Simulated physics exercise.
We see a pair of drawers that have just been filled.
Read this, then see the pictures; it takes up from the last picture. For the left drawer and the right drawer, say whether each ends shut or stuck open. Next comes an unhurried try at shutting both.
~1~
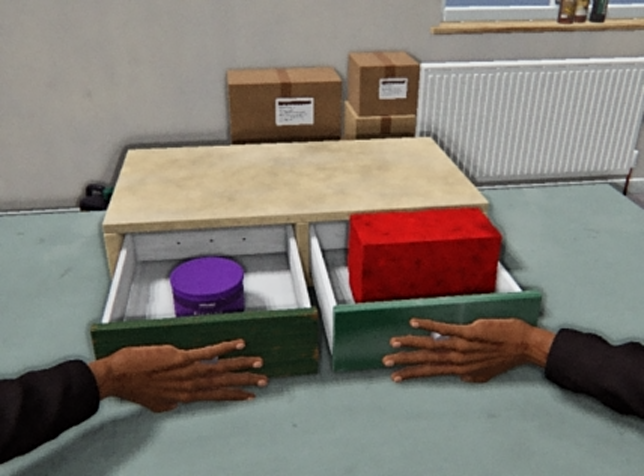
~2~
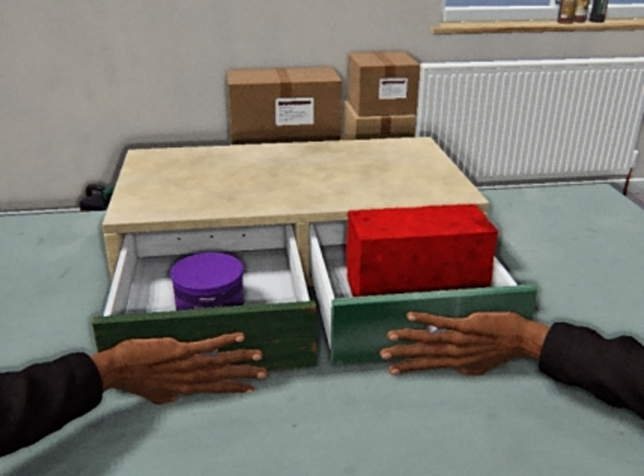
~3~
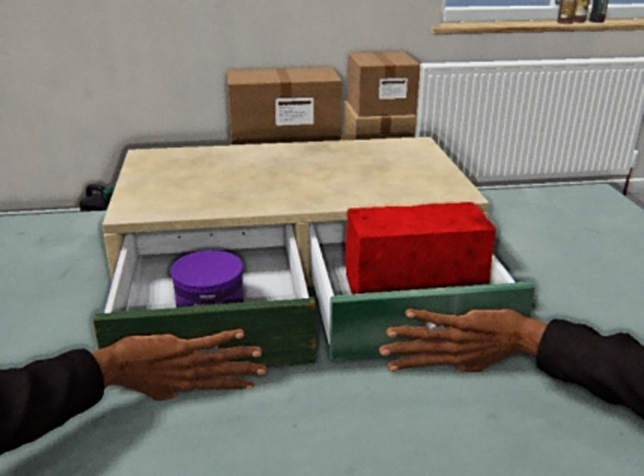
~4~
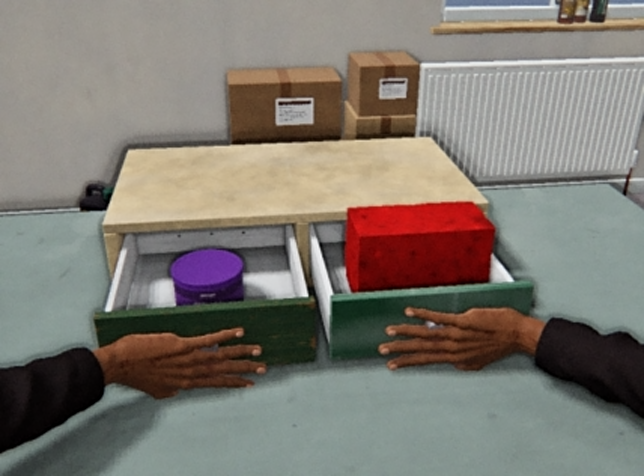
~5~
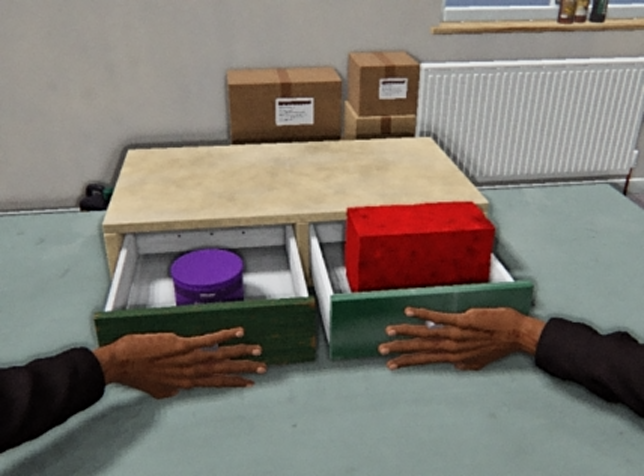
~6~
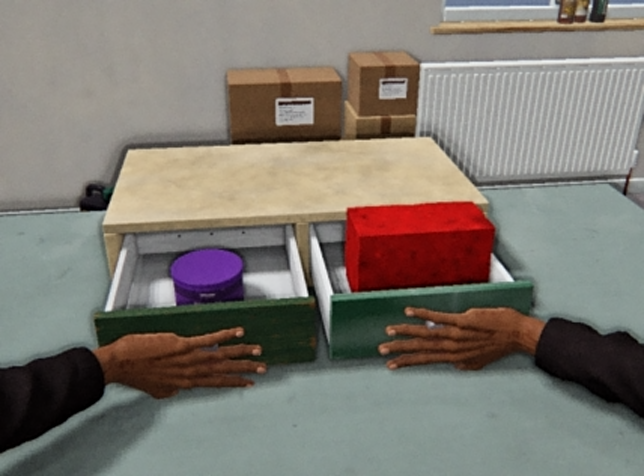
Outcome: I think the left drawer gets pushed shut, I think the right drawer gets blocked.
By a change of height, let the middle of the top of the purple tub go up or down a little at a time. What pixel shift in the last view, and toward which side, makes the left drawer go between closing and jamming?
Up, by around 16 pixels.
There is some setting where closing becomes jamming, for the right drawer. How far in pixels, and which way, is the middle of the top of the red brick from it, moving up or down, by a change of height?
Down, roughly 20 px.
Then, 0.50 s past the last view, left drawer about half in; right drawer stopped, still ajar.
Finally, the left drawer shuts flush; the right drawer stays ajar.
